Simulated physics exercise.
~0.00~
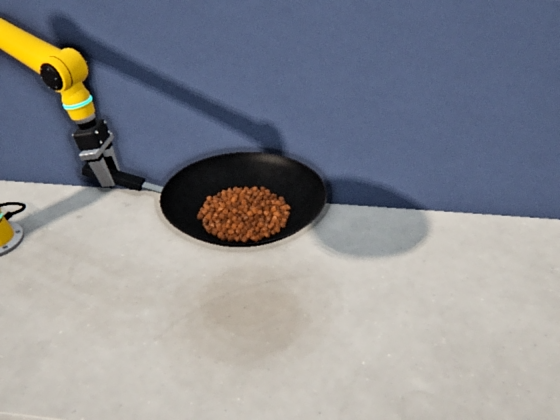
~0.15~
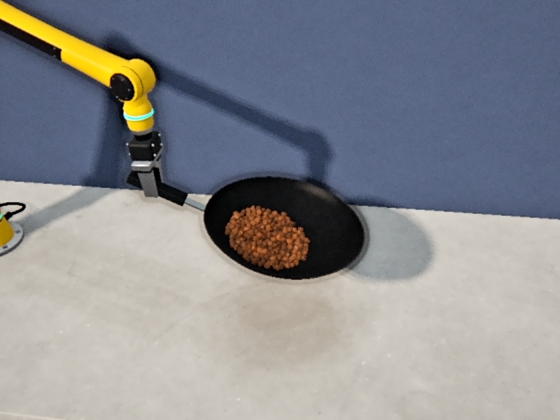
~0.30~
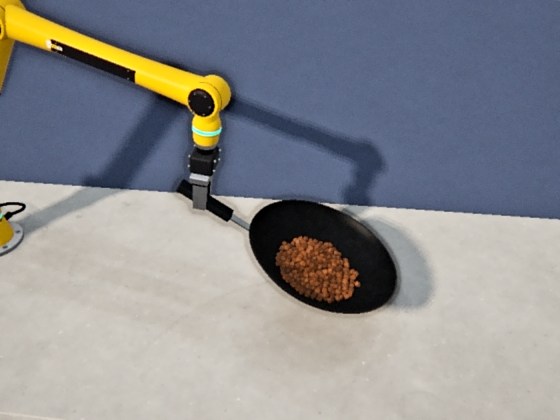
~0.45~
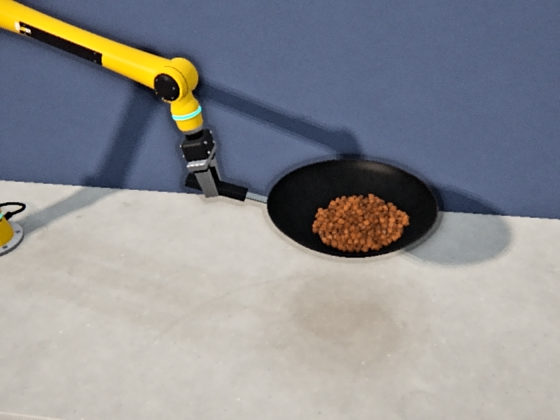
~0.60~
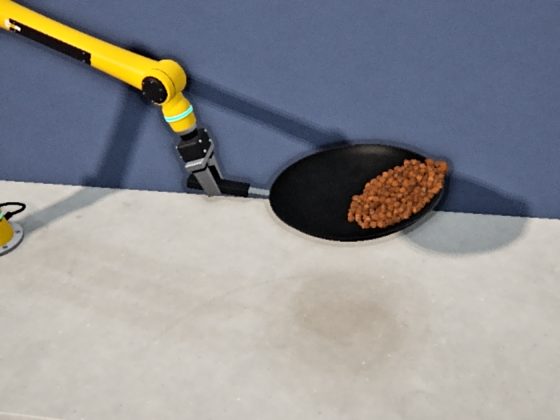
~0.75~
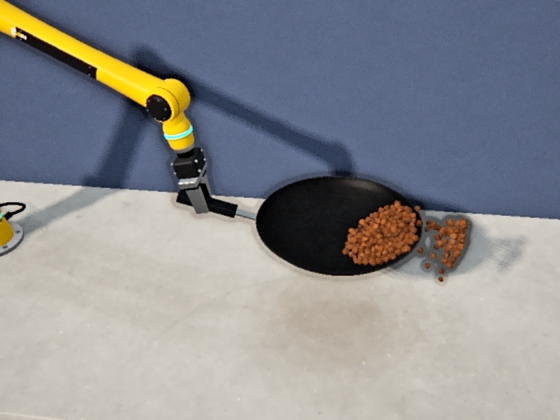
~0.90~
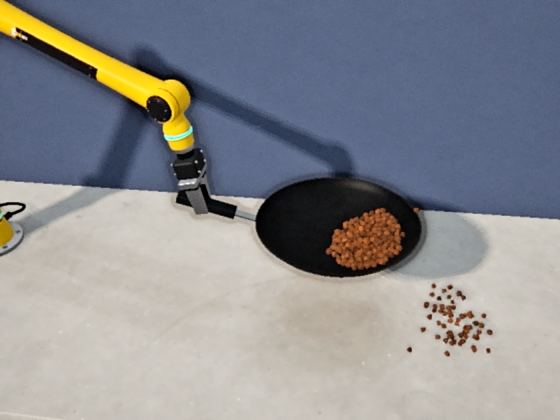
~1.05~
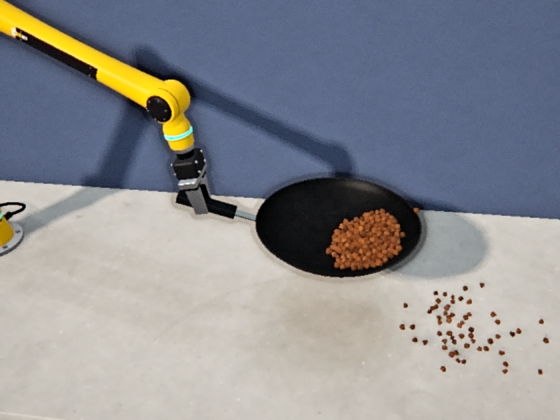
Yellow robot arm swinging a black wok of brown pellets rightward, tossing them and spilling some over the rim onto the table.
